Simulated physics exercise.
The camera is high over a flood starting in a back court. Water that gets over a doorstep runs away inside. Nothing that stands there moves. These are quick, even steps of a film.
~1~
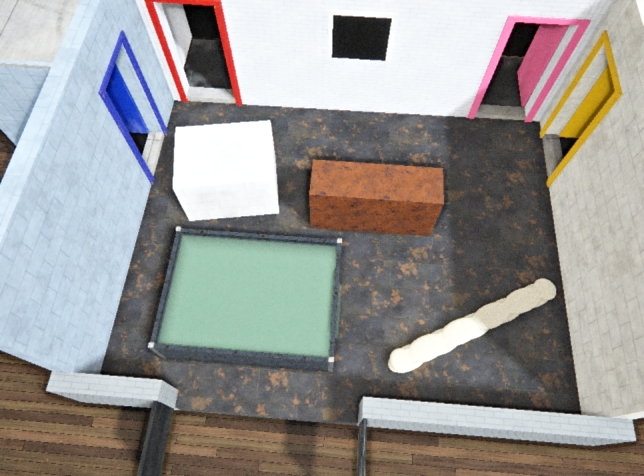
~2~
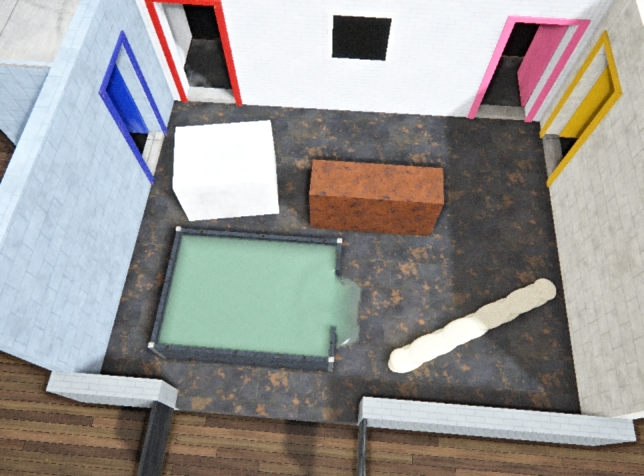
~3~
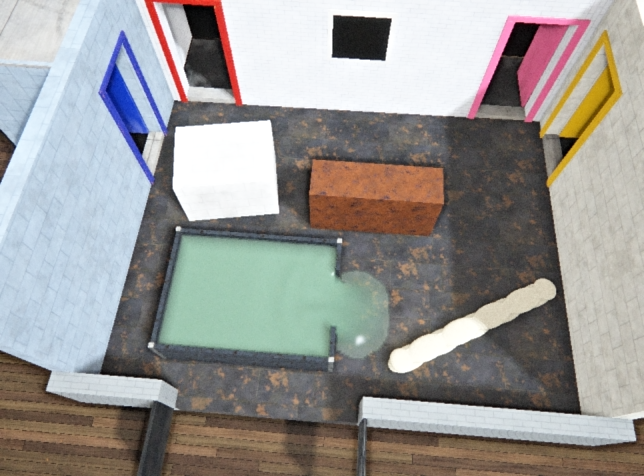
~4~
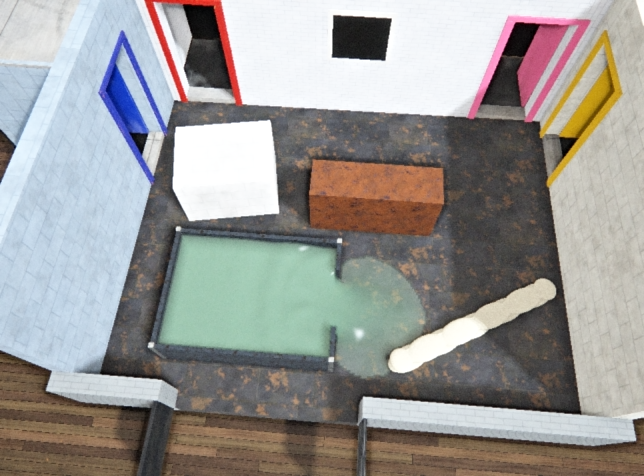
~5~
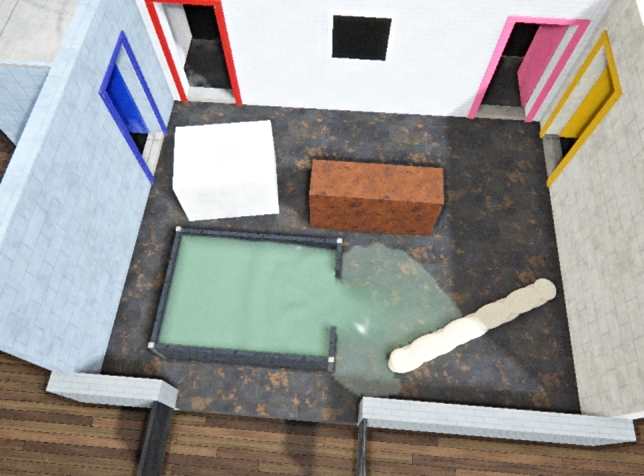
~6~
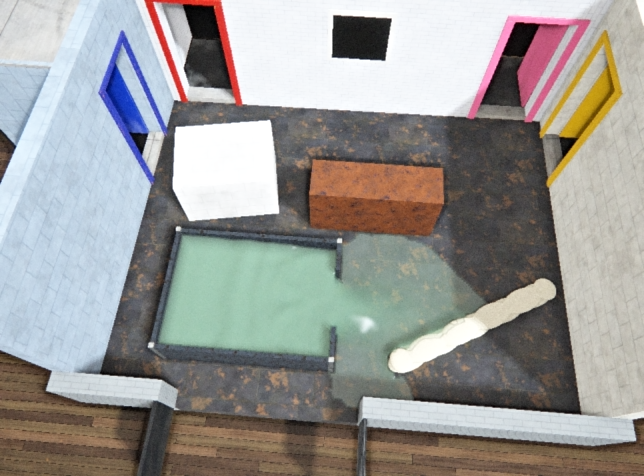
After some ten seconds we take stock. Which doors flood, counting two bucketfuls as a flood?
The blue door admits no more than that; the pink door lets in a lot; the red door admits no more than that; the yellow door admits no more than that.
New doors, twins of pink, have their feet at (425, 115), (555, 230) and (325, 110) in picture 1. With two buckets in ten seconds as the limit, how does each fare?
One after the other: Lets less in, floods, holds.
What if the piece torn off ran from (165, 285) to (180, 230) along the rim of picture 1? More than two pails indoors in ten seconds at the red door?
The red one floods.
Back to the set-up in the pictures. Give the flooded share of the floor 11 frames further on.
Roughly 30 per cent.
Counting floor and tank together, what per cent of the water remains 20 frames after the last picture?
Near 98 in a hundred.
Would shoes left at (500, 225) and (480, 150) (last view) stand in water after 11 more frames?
In that order: Flooded, no water.
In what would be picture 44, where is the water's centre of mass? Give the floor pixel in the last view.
Around (371, 260).
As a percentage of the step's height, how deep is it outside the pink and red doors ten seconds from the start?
Near 90 and 80 in a hundred.
A moment on, water covers 20 % of the floor; the blue door not reached, the pink door not reached, the red door not reached, the yellow door not reached.
Next, water covers 30 % of the floor; the blue door not reached, the pink door not reached, the red door not reached, the yellow door wet at the sill, nothing in.
Then, water covers 45 % of the floor; the blue door not reached, the pink door over two buckets in, the red door not reached, the yellow door wet at the sill, nothing in.
Later, water covers 70 % of the floor; the blue door not reached, the pink door far over two buckets in, the red door not reached, the yellow door under two buckets in.
In the end, water covers 90 % of the floor; the blue door wet at the sill, nothing in, the pink door far over two buckets in, the red door wet at the sill, nothing in, the yellow door under two buckets in.
